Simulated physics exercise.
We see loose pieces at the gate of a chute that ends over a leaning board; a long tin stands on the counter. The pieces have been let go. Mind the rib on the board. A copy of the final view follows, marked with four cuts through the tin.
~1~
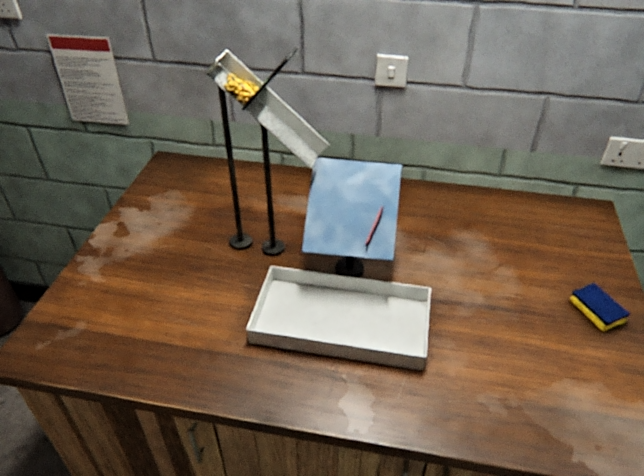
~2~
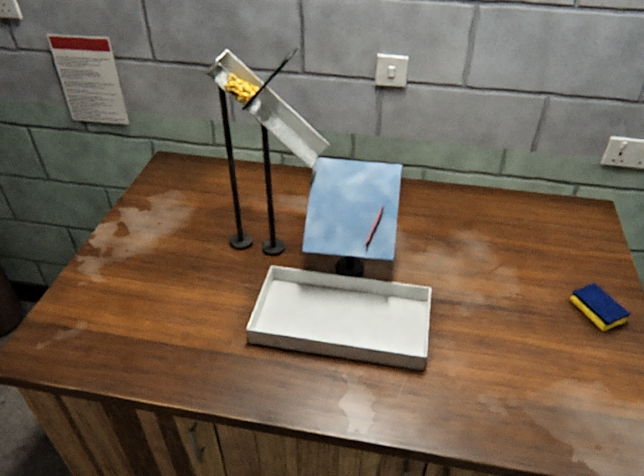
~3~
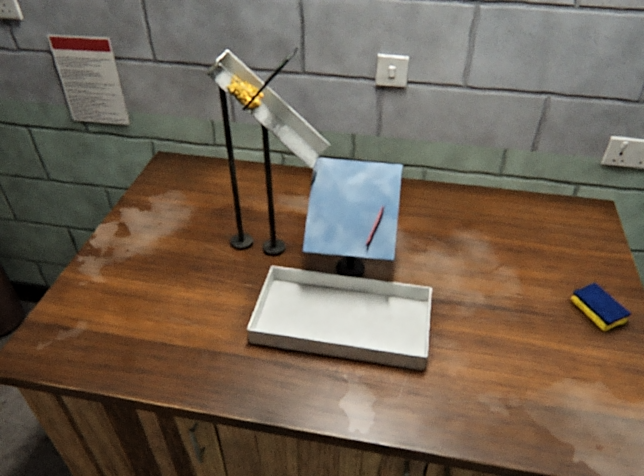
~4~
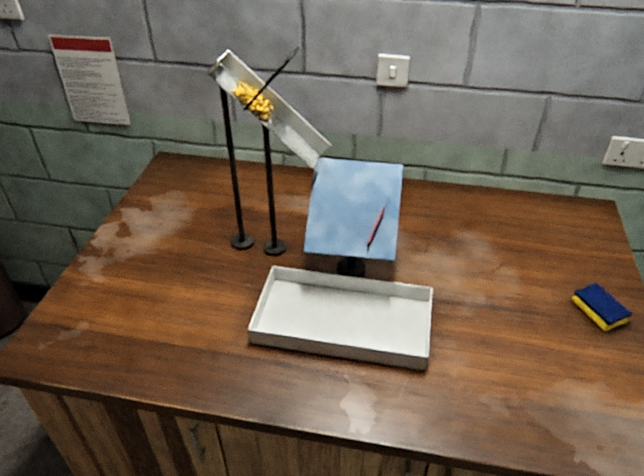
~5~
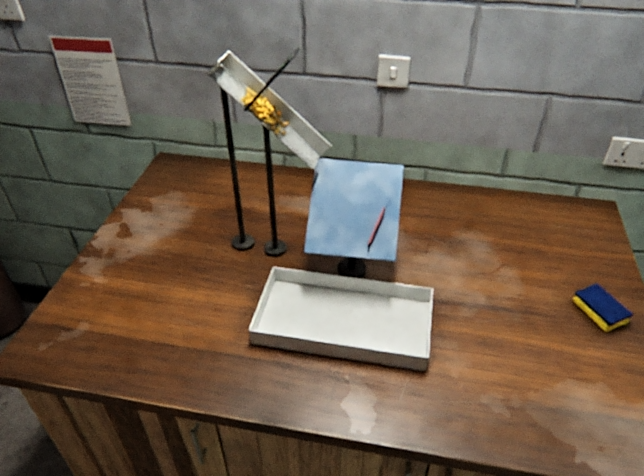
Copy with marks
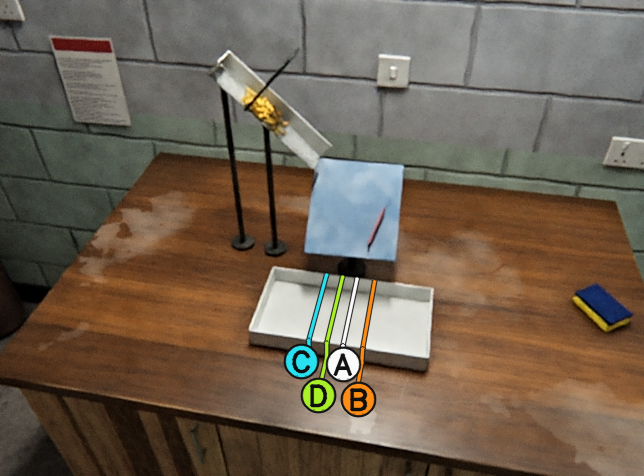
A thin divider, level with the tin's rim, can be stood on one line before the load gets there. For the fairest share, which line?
Line A.
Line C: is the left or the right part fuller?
The right side.
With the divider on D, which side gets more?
The right side.
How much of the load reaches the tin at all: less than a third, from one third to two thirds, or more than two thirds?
About that: More than two thirds.
On the marked copy, line A crosses the front rim at (343, 344); line B crosses the front rim at (362, 347); line C crosses the front rim at (308, 339); line D crosses the front rim at (326, 342).
If A is chosen, of what is caught, close to two thirds on the left of the divider, close to a third on the right.
If B is chosen, of what is caught, all but a few on the left of the divider, only a few on the right.
If C is chosen, of what is caught, none at all on the left of the divider, the whole lot on the right.
If D is chosen, of what is caught, a small share on the left of the divider, the bulk on the right.
